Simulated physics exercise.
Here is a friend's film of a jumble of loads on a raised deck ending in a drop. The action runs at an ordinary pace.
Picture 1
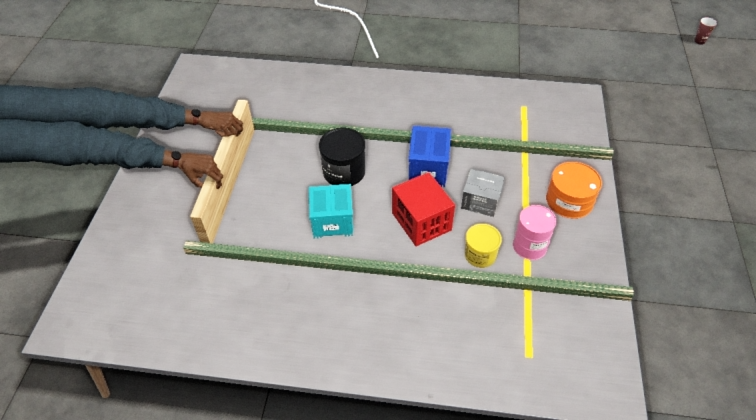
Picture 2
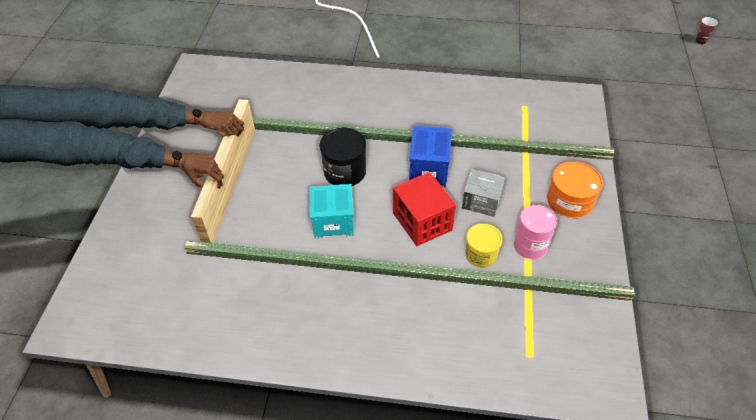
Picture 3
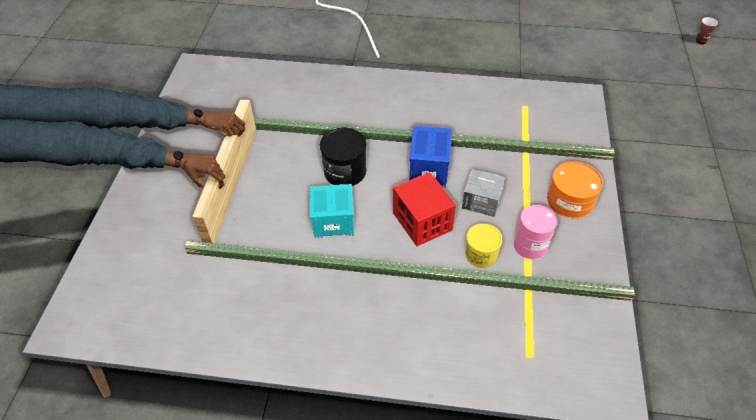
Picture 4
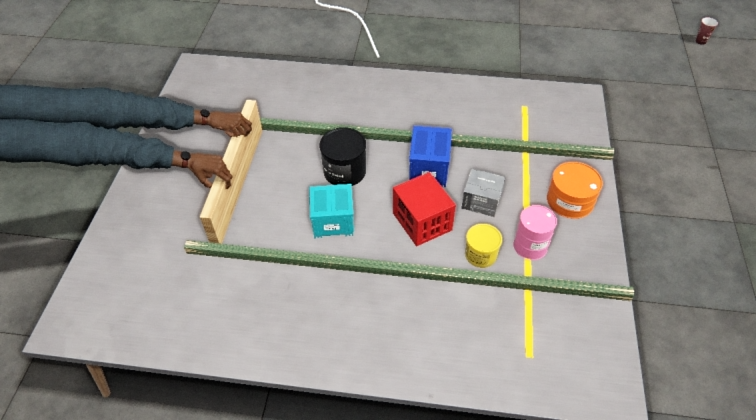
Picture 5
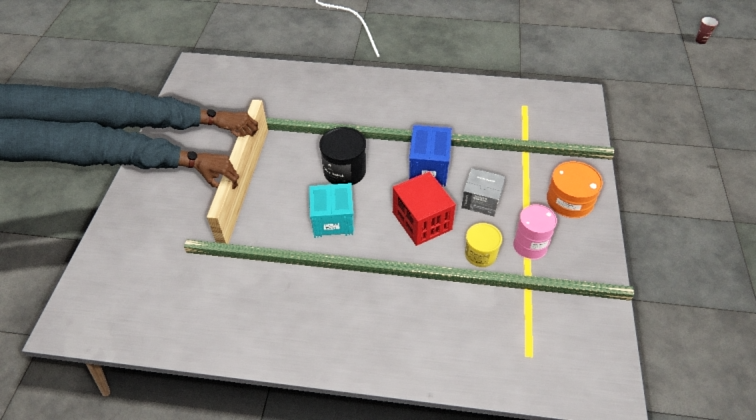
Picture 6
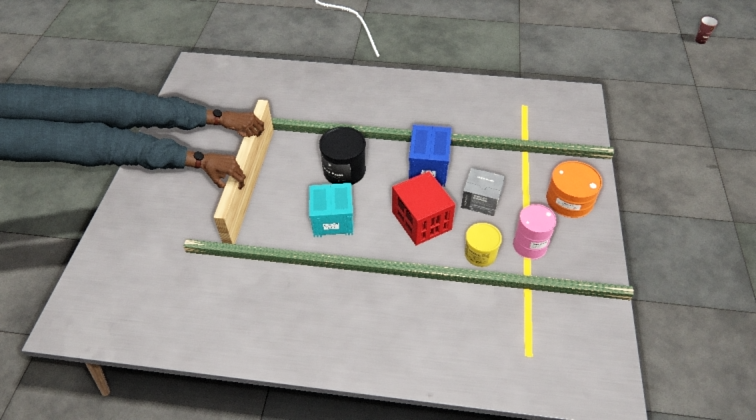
On a grey raised table, two hands hold a wooden plank at the left of two green rails, with colourful crates, pails and canisters spread out to its right. The plank stays nearly still at first, then the hands slide it slightly rightward, while the loads remain in place, untouched by it.
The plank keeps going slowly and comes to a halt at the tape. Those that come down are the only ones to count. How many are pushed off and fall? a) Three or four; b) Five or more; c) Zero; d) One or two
The answer is d.
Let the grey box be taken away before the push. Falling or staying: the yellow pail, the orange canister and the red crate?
Well, the yellow pail hangs in there, the orange canister leaves the top, and the red crate hangs in there.
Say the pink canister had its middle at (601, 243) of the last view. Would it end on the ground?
Put there, it simply holds its spot.
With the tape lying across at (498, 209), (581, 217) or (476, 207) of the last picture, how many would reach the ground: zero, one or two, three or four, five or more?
In the order of the places given: Either one or two; five or over; none at all.
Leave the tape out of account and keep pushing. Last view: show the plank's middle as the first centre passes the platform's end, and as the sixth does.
Its centre point is roughly (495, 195) and later (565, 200).
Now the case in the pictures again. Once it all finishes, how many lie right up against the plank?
So the total is 2.
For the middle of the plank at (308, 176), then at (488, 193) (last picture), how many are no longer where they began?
By the first moment it's 0, by the second it's 8.
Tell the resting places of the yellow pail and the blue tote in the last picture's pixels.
The first comes to rest at (591, 261), and the second at (588, 166).
Early on, none off yet; orange canister at rest near (573, 189); pink canister at rest near (534, 232); yellow pail at rest near (482, 245).
A while later, none off yet; orange canister at rest near (573, 189); pink canister at rest near (534, 232); yellow pail moving near (485, 246).
Finally, the number that fall off is one or two; lost, orange canister.
